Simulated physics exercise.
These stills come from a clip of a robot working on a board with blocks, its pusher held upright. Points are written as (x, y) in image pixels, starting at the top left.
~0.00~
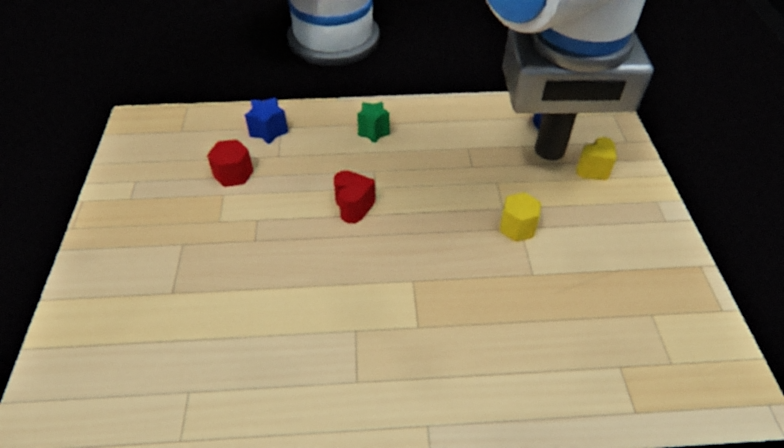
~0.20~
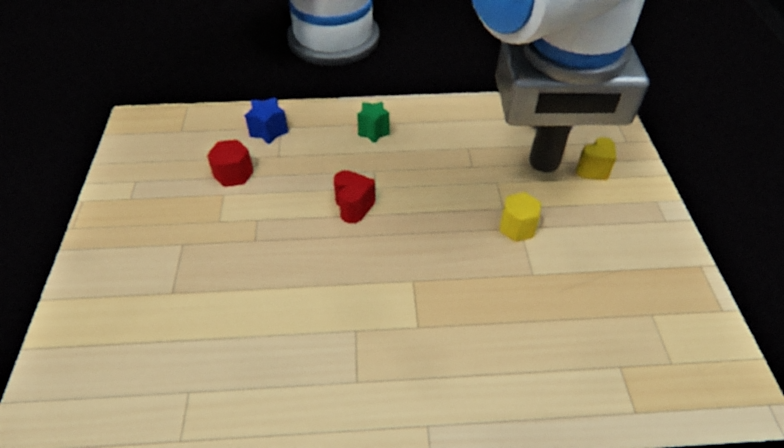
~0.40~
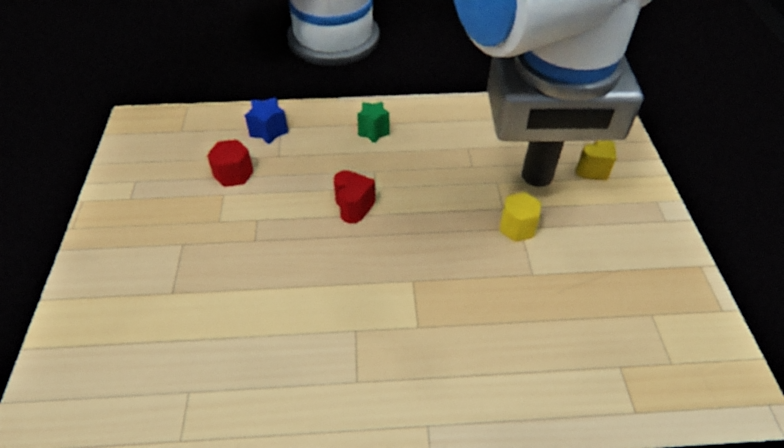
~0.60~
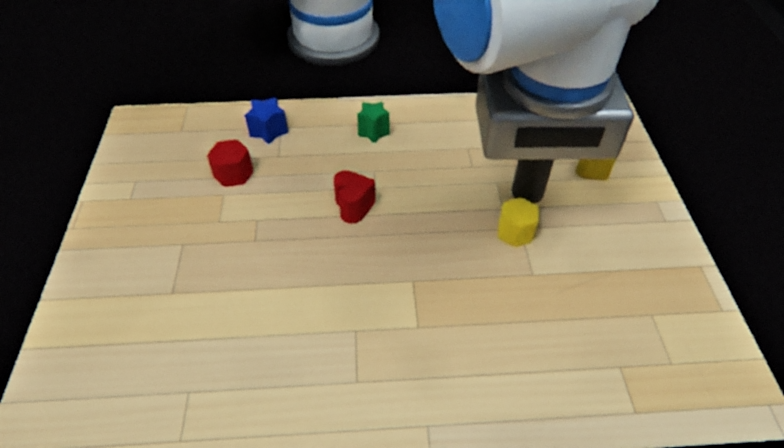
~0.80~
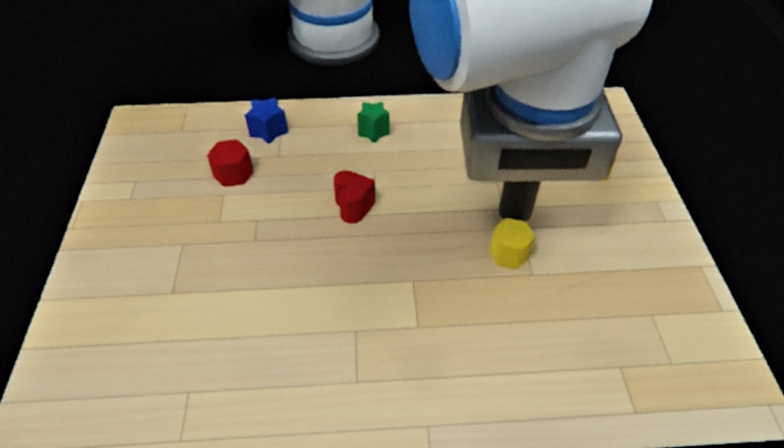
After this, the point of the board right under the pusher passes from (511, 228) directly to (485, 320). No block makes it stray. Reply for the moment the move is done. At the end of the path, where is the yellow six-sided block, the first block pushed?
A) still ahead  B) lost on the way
That would be A.
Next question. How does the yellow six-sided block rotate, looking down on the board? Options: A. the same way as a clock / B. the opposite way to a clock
My answer is option B.
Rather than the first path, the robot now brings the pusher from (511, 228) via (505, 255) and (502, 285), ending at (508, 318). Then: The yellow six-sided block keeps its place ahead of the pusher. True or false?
This is true.
What follows on the original path. One third of the way, pusher (506, 241); yellow six-sided block (510, 264), turned 15° anticlockwise.
Two thirds of the way, pusher (498, 272); yellow six-sided block (507, 298), turned 30° anticlockwise.
At the end, pusher (488, 306); yellow six-sided block (507, 333), turned 40° anticlockwise.
